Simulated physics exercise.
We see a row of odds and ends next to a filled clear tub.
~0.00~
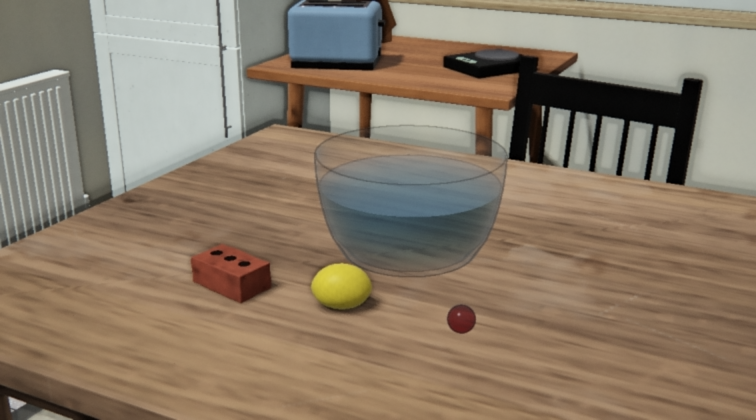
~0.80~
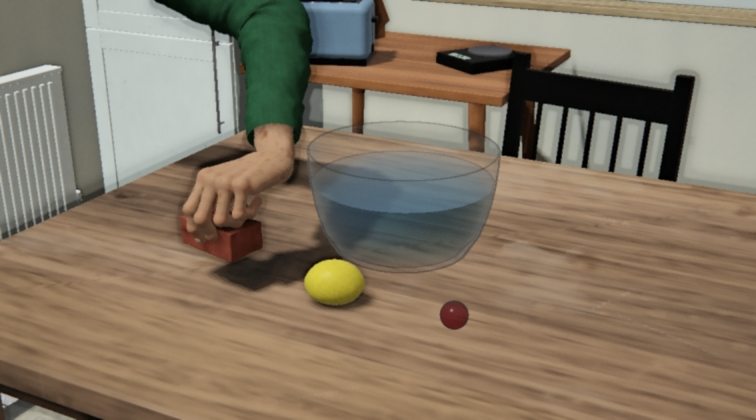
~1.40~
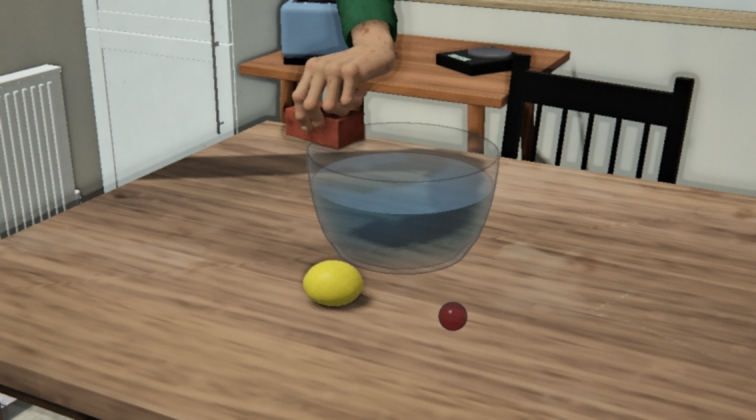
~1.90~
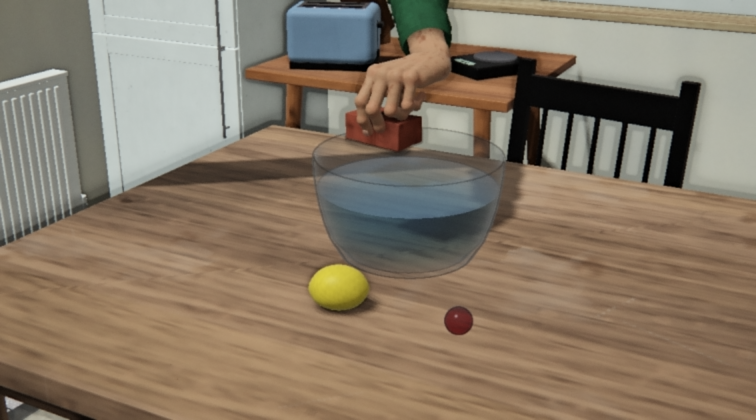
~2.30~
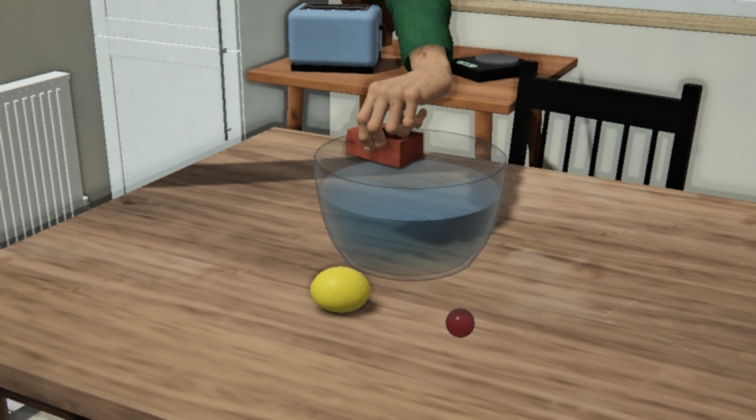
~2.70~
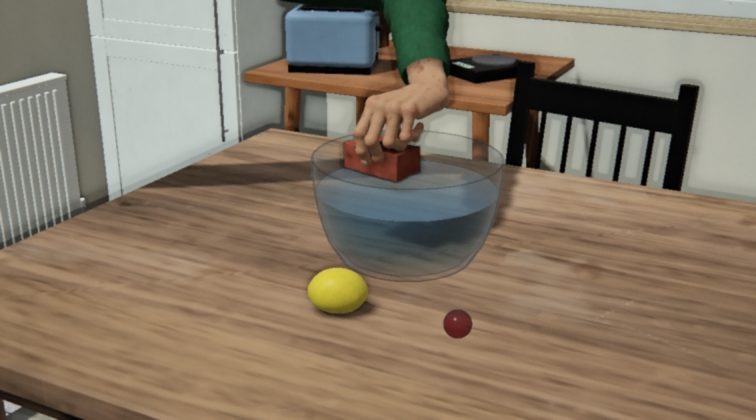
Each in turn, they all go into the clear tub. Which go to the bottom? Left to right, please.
Obs. - left heads down; middle is buoyant; right heads down.
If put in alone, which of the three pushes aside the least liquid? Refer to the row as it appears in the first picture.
That'd be the far-right item.
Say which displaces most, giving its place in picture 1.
My answer is the body at the left end.
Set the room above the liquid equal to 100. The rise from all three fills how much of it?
Some 16 per cent.
After 4.0 s, the piece of brick goes to the bottom.
After 8.0 s, the lemon floats.
After 12.0 s, the glass marble goes to the bottom; afloat, lemon.
